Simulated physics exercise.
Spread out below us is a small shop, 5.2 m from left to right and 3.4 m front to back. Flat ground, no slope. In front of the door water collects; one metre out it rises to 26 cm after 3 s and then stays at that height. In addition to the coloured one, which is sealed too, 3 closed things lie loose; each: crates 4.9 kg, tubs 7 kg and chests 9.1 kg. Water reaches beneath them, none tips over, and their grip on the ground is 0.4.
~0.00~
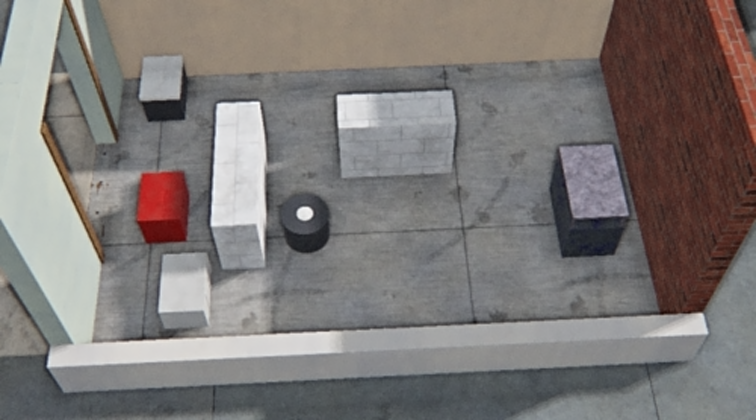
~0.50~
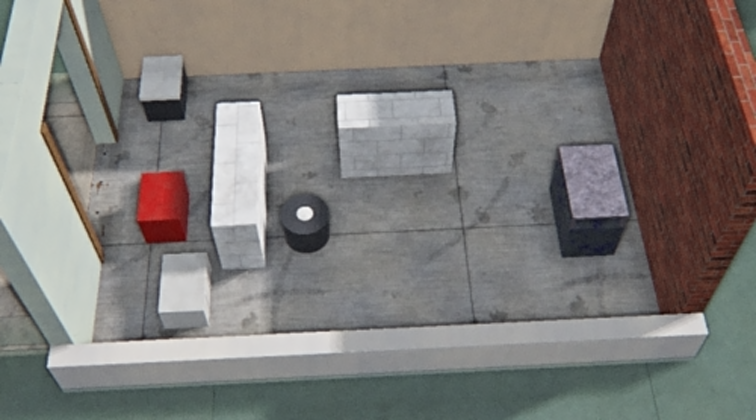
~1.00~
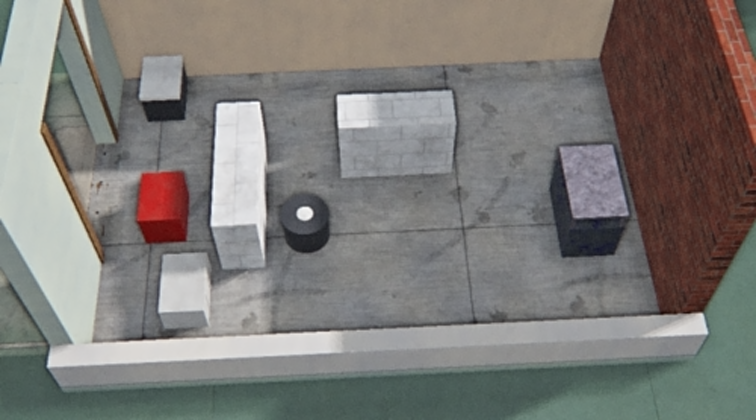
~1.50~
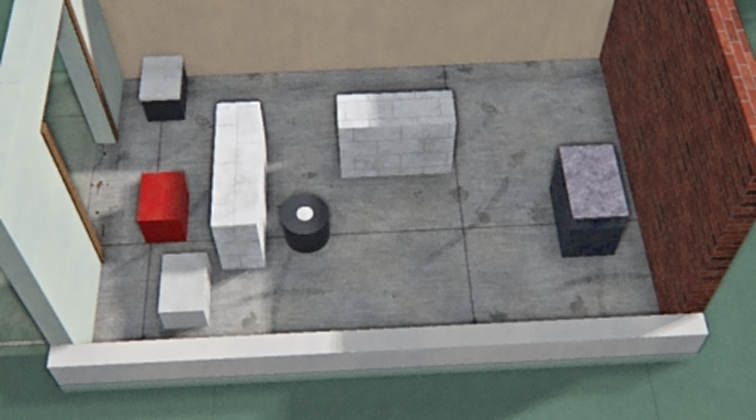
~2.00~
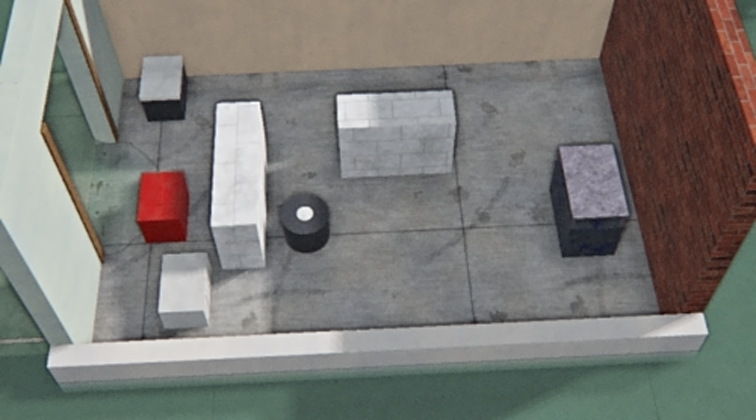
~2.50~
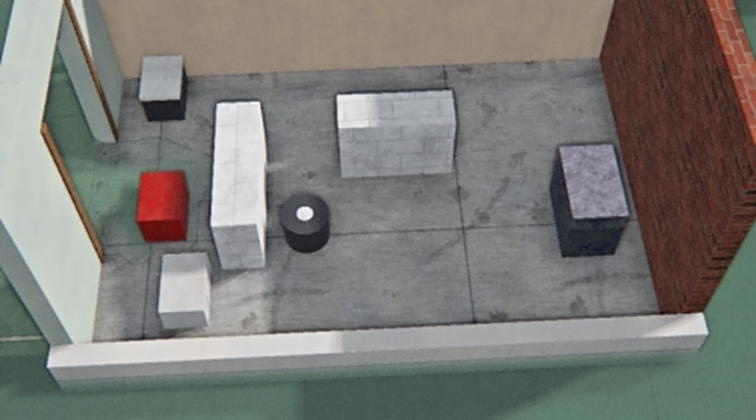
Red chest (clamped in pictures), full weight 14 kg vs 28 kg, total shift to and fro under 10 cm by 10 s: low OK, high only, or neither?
Neither.
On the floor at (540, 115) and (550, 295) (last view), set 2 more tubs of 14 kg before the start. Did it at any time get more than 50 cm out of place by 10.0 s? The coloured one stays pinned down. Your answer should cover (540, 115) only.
Note: Exceeds it.
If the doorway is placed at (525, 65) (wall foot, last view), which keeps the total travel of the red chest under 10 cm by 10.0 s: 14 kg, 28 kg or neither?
If so, then both options fall short.
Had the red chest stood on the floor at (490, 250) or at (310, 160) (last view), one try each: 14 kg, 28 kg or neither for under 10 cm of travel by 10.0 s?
Taking them in turn, only the heavier mass keeps it, and the lighter mass keeps it.
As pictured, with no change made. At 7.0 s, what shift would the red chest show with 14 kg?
Close to 80 centimetres.
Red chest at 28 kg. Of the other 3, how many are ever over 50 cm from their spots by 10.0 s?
The tally stands at 1.
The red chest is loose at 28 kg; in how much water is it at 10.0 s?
5 cm, roughly.
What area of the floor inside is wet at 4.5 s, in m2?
Near 6.5 m2 in all.
After 3.5 s the red chest would be 49 cm from its start with 14 kg and 37 cm from its start with 28 kg; 10 cm of water round it then.
After 4.5 s the red chest would be 76 cm from its start with 14 kg and 108 cm from its start with 28 kg; 8 cm of water round it then.
After 7.0 s the red chest would be 76 cm from its start with 14 kg and 189 cm from its start with 28 kg; 5 cm of water round it then.
After 10.0 s the red chest would be 76 cm from its start with 14 kg and 200 cm from its start with 28 kg; 5 cm of water round it then.
